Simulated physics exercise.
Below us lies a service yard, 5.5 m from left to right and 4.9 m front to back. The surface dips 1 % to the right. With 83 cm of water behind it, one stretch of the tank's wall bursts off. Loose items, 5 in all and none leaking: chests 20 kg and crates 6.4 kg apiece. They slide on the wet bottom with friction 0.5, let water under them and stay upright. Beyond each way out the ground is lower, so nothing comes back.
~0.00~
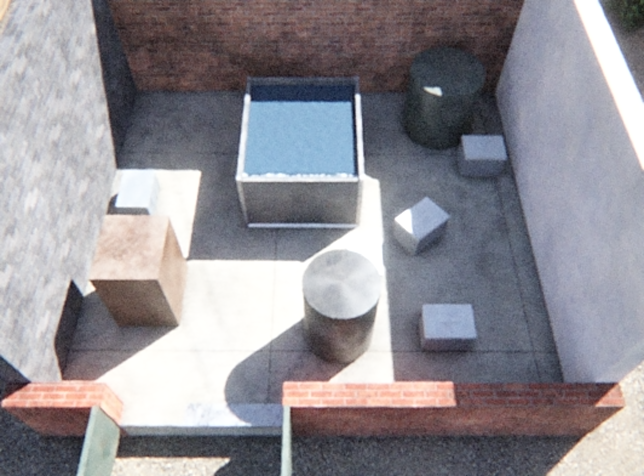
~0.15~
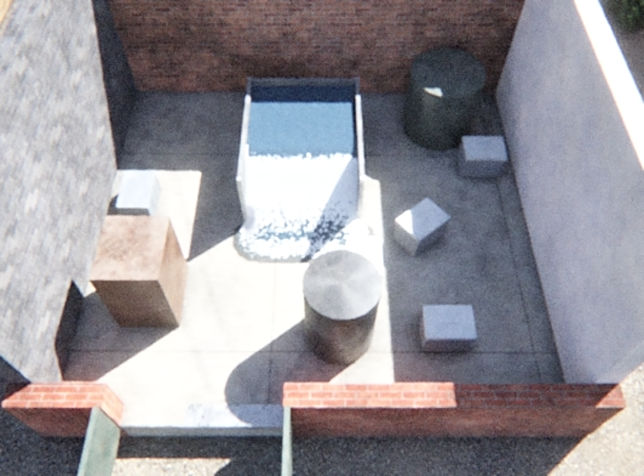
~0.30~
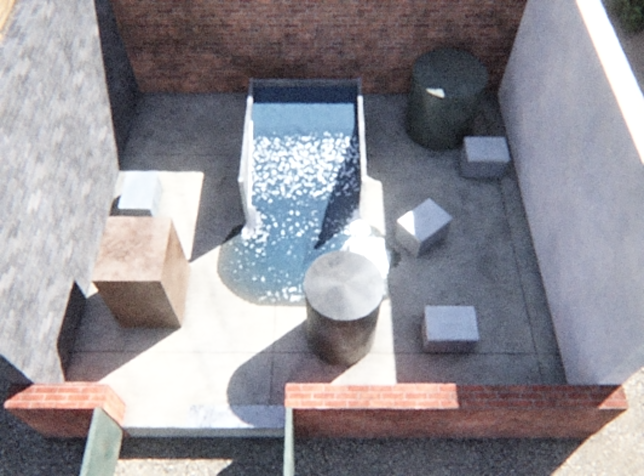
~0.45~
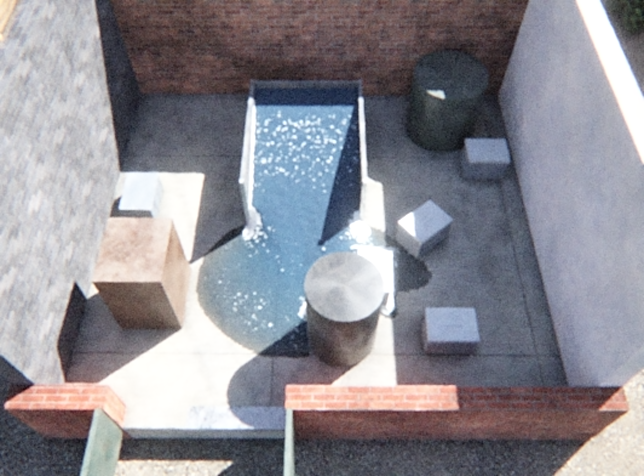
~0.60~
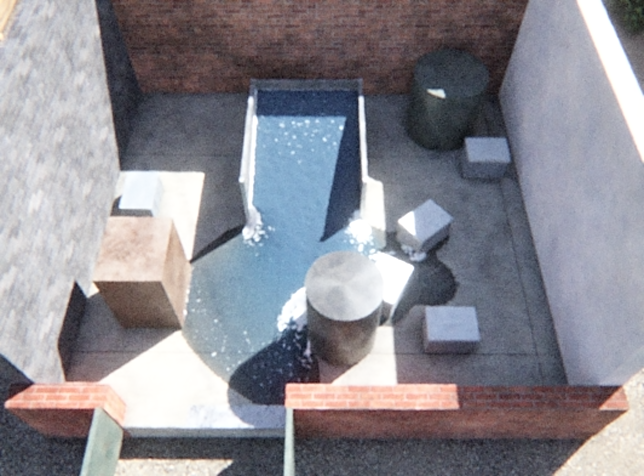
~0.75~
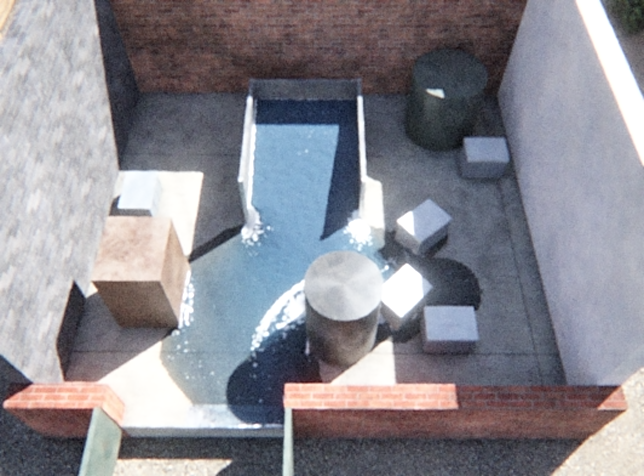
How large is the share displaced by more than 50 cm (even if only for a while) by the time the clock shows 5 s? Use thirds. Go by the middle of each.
It is one to two thirds.
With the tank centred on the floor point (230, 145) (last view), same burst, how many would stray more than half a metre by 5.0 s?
Then 3.
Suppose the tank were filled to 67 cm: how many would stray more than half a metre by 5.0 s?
Then 2.
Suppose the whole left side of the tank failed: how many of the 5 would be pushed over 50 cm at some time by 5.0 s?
In that case 2 of them.
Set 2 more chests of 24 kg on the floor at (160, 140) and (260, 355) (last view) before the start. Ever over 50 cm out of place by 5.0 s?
In that order: Under, over.
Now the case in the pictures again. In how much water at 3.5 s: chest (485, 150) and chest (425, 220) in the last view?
Roughly 5 and 2 cm.
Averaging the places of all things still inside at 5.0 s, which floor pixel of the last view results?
At about (407, 212).
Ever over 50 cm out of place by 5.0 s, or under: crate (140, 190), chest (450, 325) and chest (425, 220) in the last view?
In turn: Past it, more, under.
After 1.1 s 1 of 5 are over 50 cm from their spots; 0 afloat.
After 2.2 s 2 of 5 are over 50 cm from their spots; 2 afloat.
After 3.5 s 2 of 5 are over 50 cm from their spots; 2 afloat.
After 5.0 s 2 of 5 are over 50 cm from their spots, and 3 have been at some point; 1 afloat.
